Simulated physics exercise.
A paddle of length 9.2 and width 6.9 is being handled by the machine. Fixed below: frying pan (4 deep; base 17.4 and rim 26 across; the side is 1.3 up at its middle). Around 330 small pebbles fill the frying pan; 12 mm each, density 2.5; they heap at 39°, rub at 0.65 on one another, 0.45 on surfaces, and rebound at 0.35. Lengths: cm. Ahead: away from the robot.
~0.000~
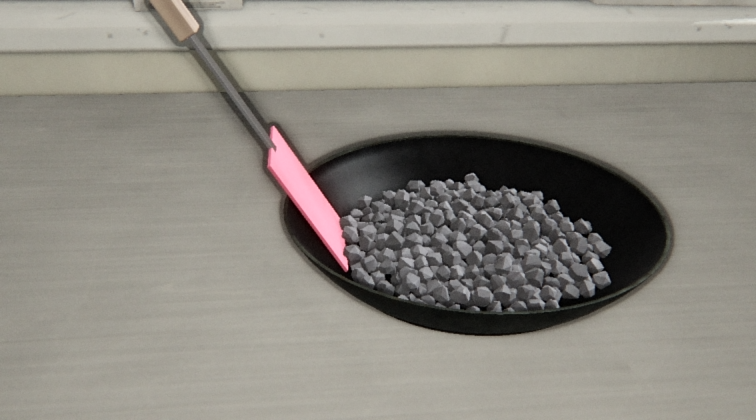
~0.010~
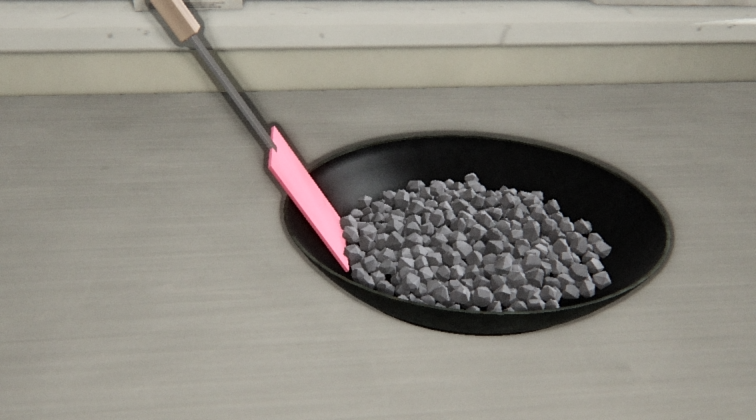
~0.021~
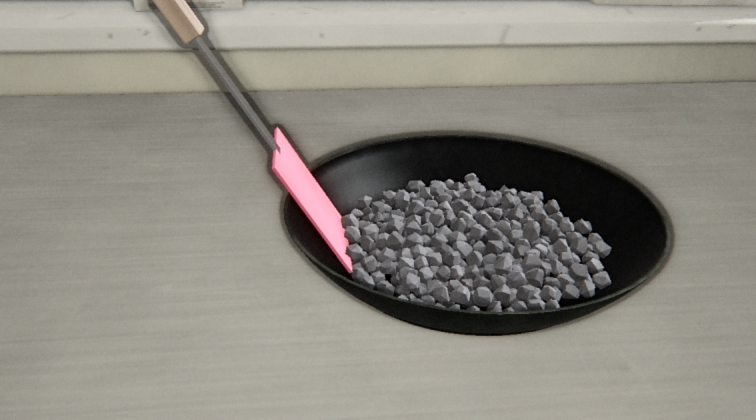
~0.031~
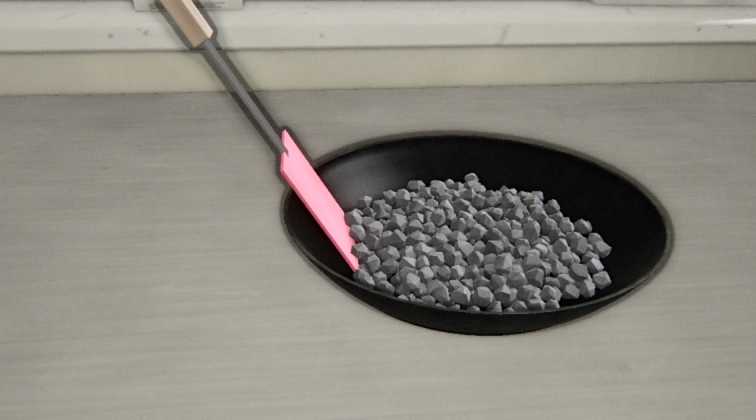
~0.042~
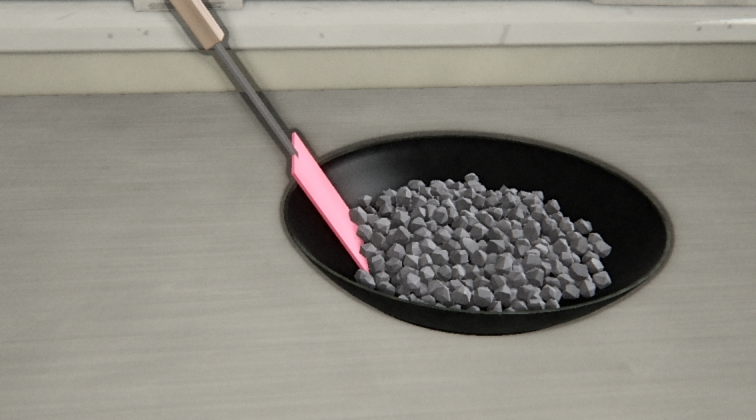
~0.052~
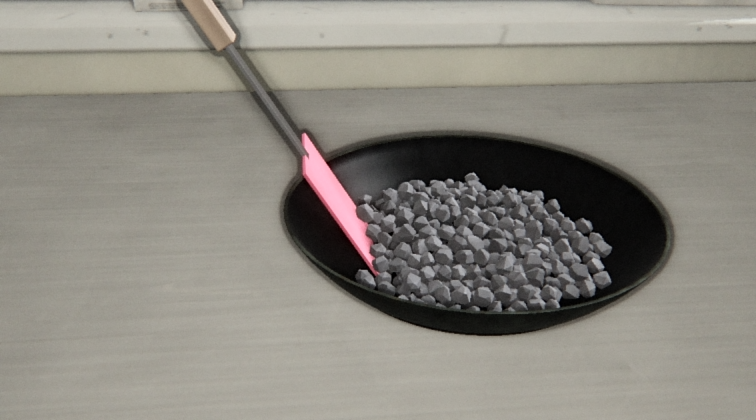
A pink paddle on a dark shaft with a tan upper section leans into the left side of a black frying pan, seen from above at an angle on a grey surface beside a pale ledge. Grey pebbles lie heaped across the pan's middle and right. The paddle, at first almost still, slides slightly rightward into the pebbles' left edge, shifting a few, while the pan and camera stay still.
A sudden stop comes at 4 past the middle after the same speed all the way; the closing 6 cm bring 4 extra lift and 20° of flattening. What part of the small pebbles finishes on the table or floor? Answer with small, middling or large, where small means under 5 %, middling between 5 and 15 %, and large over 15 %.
It is small.
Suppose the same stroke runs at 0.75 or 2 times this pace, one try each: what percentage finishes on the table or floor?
Some 0 per cent, then some 10 per cent, on the table or floor.
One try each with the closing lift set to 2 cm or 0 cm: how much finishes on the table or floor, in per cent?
Try one gives about 0 in a hundred, try two about 0 in a hundred.
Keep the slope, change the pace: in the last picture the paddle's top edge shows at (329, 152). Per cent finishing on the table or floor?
About 5 percent.
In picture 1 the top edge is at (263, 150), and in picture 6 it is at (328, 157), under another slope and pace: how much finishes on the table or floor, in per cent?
My guess would be close to 10 per cent.
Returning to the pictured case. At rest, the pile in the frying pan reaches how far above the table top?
5.0 cm.
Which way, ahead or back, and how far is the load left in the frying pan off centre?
The balance point is about 4.0 cm ahead.
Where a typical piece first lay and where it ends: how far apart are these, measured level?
I'd guess close to 3 centimetres.
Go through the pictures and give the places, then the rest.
Paddle top edge at (271, 145), sloping 59°; upper third of the load around (464, 228), from x 350 to 600, top at y 180; 331 in the frying pan, in the first picture.
Paddle top edge at (271, 145), sloping 59°; upper third of the load around (464, 228), from x 350 to 600, top at y 180, in the second picture.
Paddle top edge at (275, 147), sloping 59°; upper third of the load around (462, 228), from x 350 to 600, top at y 180, in the third picture.
Paddle top edge at (283, 149), sloping 59°; upper third of the load around (456, 228), from x 355 to 600, top at y 180, in the fourth picture.
Paddle top edge at (293, 152), sloping 59°; upper third of the load around (454, 226), from x 355 to 600, top at y 180, in the fifth picture.
Paddle top edge at (304, 153), sloping 59°; upper third of the load around (455, 225), from x 355 to 600, top at y 180; 331 in the frying pan, in the sixth picture.
By 0.11 s, sloping 59°, highest piece 4 above the table; 331 in the frying pan.
By 0.17 s, sloping 50°, highest piece 5 above the table; 331 in the frying pan.
By 0.40 s, sloping 39°, highest piece 5 above the table; 330 in the frying pan, 1 on the blade or in flight.
By 1.45 s, sloping 39°, highest piece 5 above the table; 330 in the frying pan, 1 on the table or floor.
Final count, 330 in the frying pan, 1 on the table or floor. That is 0 % on the table or floor.
